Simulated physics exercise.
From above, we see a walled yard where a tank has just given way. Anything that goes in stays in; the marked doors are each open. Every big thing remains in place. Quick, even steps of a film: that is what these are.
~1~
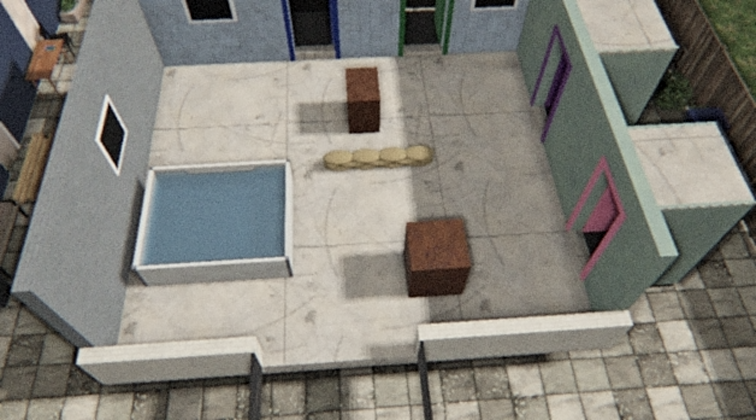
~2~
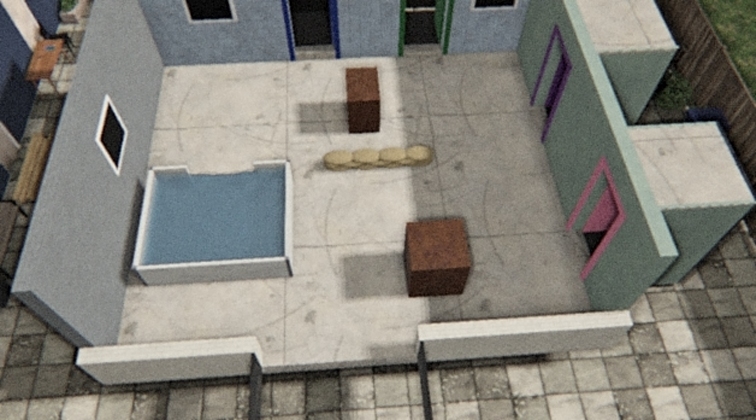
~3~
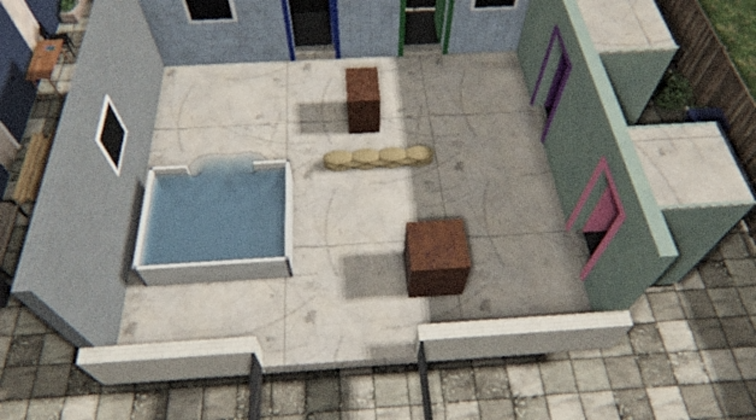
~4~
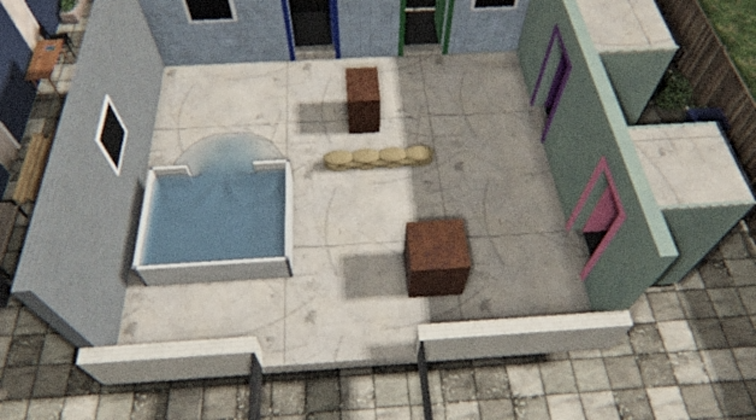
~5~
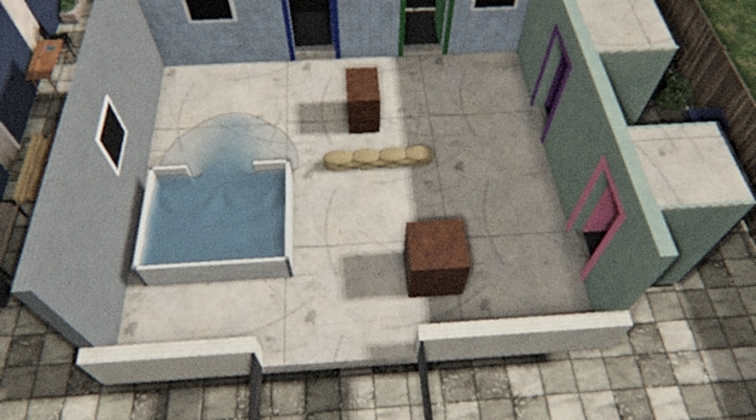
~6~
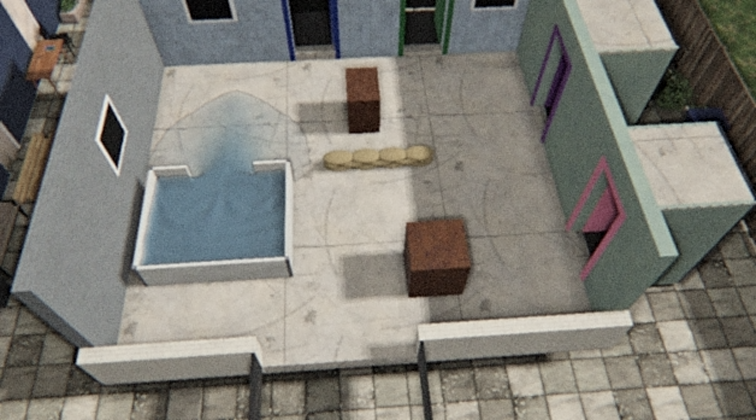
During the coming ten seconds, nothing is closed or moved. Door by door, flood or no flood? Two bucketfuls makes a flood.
One by one: The purple door will be over the cap; the blue door will be at or under the cap; the green door will be at or under the cap; the pink door will be at or under the cap.
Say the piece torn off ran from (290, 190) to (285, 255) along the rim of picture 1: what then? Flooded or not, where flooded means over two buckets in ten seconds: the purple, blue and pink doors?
I'd say the purple one crosses the line, the blue one stays shy of the line and the pink one crosses the line.
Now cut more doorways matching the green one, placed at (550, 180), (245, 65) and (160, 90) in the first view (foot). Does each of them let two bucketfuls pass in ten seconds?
Well, the first remains within bounds, the next breaks the limit, and the last breaks the limit.
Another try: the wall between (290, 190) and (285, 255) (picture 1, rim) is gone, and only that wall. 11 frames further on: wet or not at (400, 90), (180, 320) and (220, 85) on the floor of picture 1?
Going in your order, I'd say still bare, then still bare, then still bare.
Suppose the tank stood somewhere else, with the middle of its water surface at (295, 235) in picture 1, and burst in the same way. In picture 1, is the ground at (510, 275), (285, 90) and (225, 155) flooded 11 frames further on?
In order: Untouched, submerged, submerged.
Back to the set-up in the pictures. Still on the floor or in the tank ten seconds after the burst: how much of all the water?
Some 96 parts in a hundred have not run off.
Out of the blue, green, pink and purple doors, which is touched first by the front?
I say the one in blue.
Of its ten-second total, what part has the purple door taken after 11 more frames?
I get 0 per cent.
A moment on, water covers 20 % of the floor; the purple door not reached, the blue door not reached, the green door not reached, the pink door not reached.
Next, water covers 25 % of the floor; the purple door not reached, the blue door wet at the sill, nothing in, the green door not reached, the pink door not reached.
Then, water covers 35 % of the floor; the purple door not reached, the blue door wet at the sill, nothing in, the green door wet at the sill, nothing in, the pink door not reached.
Later, water covers 50 % of the floor; the purple door under two buckets in, the blue door wet at the sill, nothing in, the green door wet at the sill, nothing in, the pink door not reached.
In the end, water covers 75 % of the floor; the purple door far over two buckets in, the blue door wet at the sill, nothing in, the green door wet at the sill, nothing in, the pink door wet at the sill, nothing in.
